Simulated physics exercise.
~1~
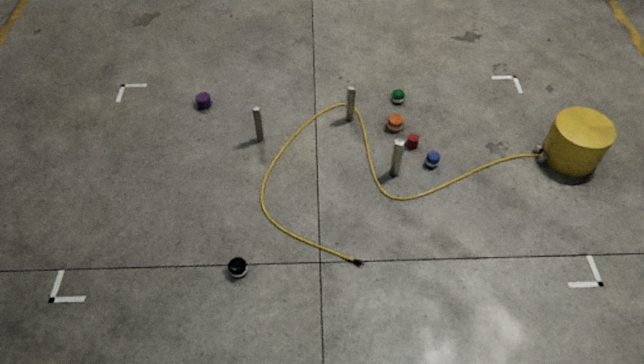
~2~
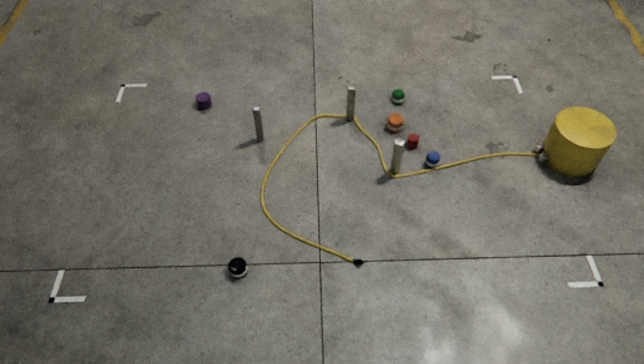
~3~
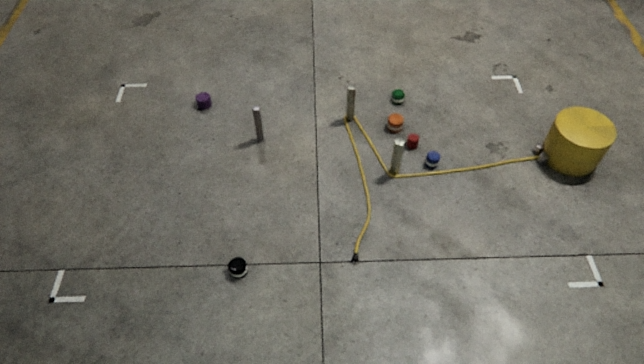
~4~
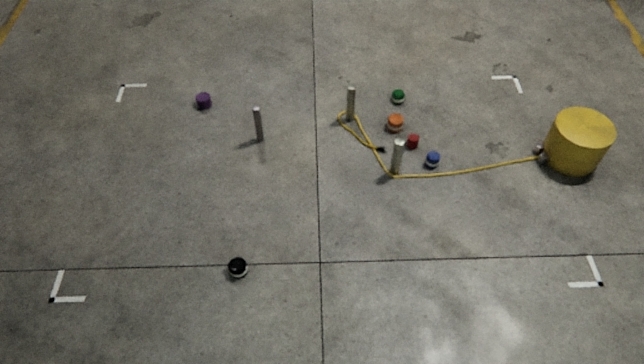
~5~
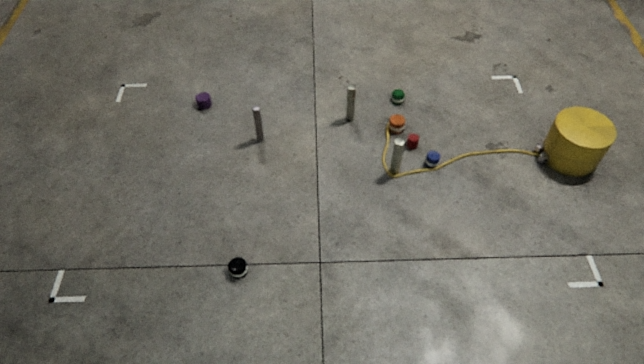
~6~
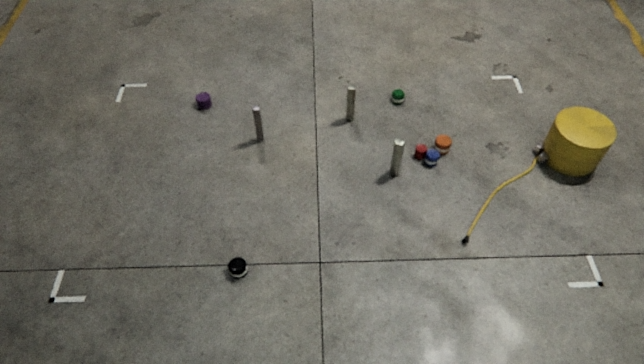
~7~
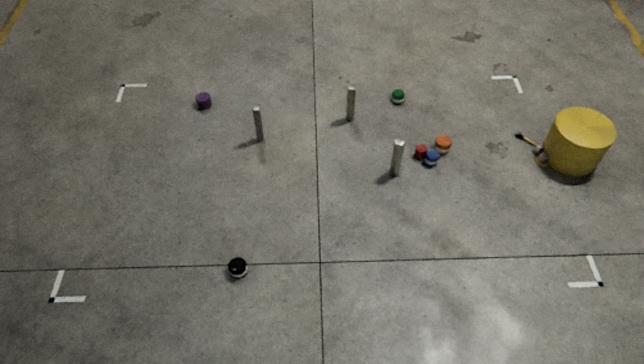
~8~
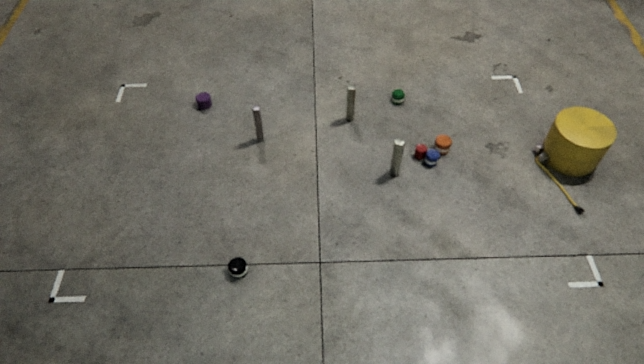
Yellow reel winding in its hose past upright posts, the orange and red containers shifting right, a short end left out.
